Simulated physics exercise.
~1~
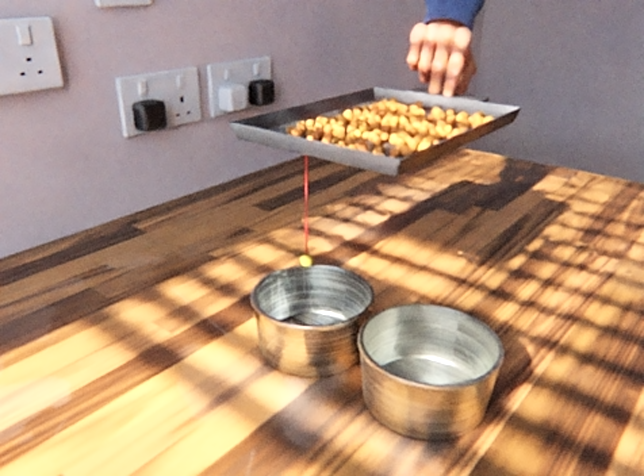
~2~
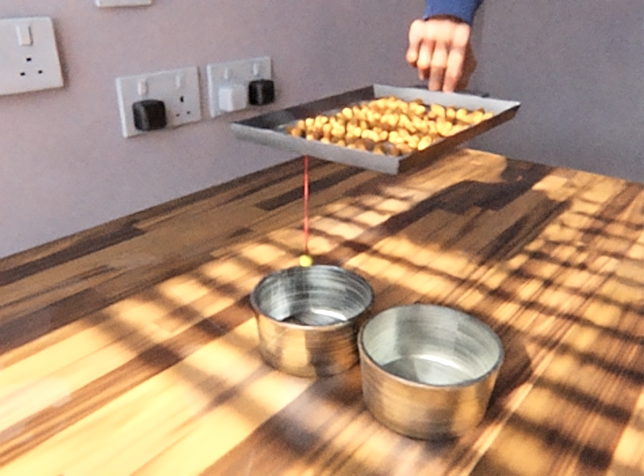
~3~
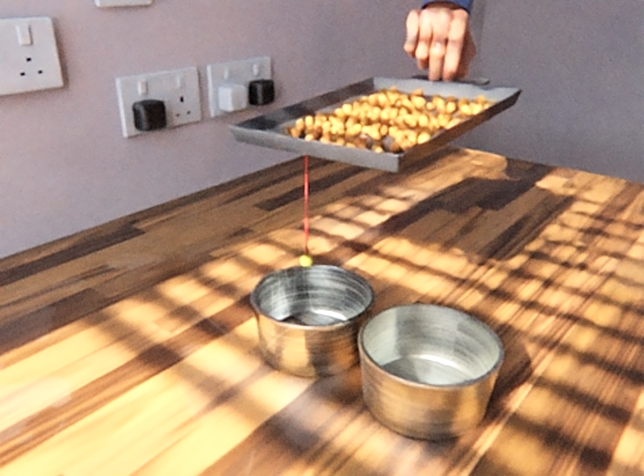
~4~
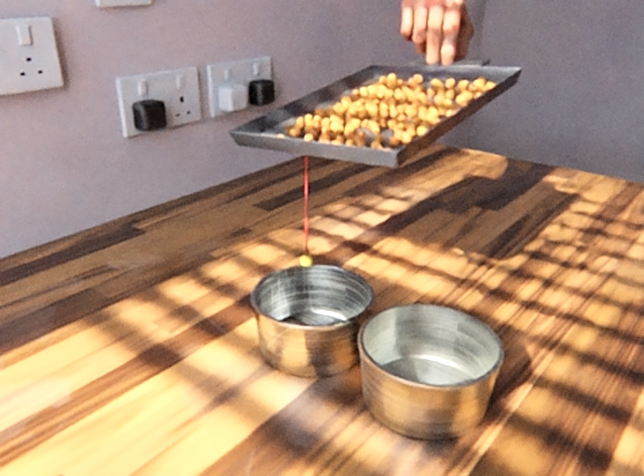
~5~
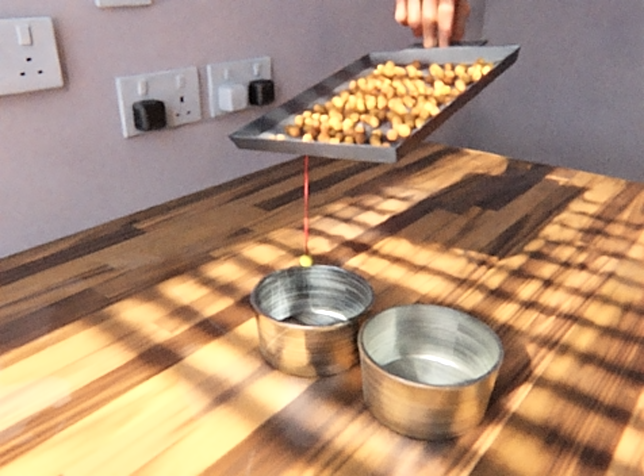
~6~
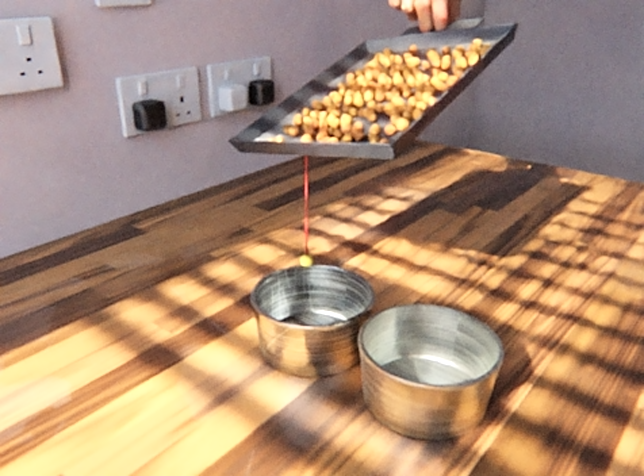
Wooden kitchen counter by wall sockets, a hand gradually tilting a tray of roasted chickpeas above two empty metal dishes.
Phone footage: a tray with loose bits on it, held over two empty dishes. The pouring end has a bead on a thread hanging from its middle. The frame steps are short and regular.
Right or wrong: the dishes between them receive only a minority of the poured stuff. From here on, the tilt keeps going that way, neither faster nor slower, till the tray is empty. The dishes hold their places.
Right, they get under half.
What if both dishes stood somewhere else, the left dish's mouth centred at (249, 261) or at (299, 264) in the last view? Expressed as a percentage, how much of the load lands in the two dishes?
I'd expect some 70 percent, and then some 30 percent.
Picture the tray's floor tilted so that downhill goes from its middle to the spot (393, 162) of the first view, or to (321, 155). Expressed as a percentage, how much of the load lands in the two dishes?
First case about 70 percent; second case about 50 percent.
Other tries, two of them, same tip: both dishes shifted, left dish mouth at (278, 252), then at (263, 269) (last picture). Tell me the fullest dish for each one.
In the first try it's the one on the left, and in the second it's the one on the left.
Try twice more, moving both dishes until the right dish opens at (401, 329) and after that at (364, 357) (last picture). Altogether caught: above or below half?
Held in all, by try: A smaller portion, then a smaller portion.
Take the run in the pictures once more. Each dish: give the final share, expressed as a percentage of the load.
So the left dish keeps 10 per cent, and the right one keeps 0 per cent.
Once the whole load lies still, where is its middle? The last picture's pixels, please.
Centre at rest: Close to (233, 303).
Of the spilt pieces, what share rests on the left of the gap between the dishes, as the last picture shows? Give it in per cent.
Near 100 %.
Soon after the last picture, tray tipped steeply; nearly all on the tray; a stray few outside both; a stray few in the air.
A little later, tray tipped past a quarter turn; about half on the tray; about a quarter outside both; about a third in the air.
Later still, tray tipped past a quarter turn; a small part in the left dish; most outside both.
At rest, tray tipped past a quarter turn; none in the right dish; a small part in the left dish; most outside both.
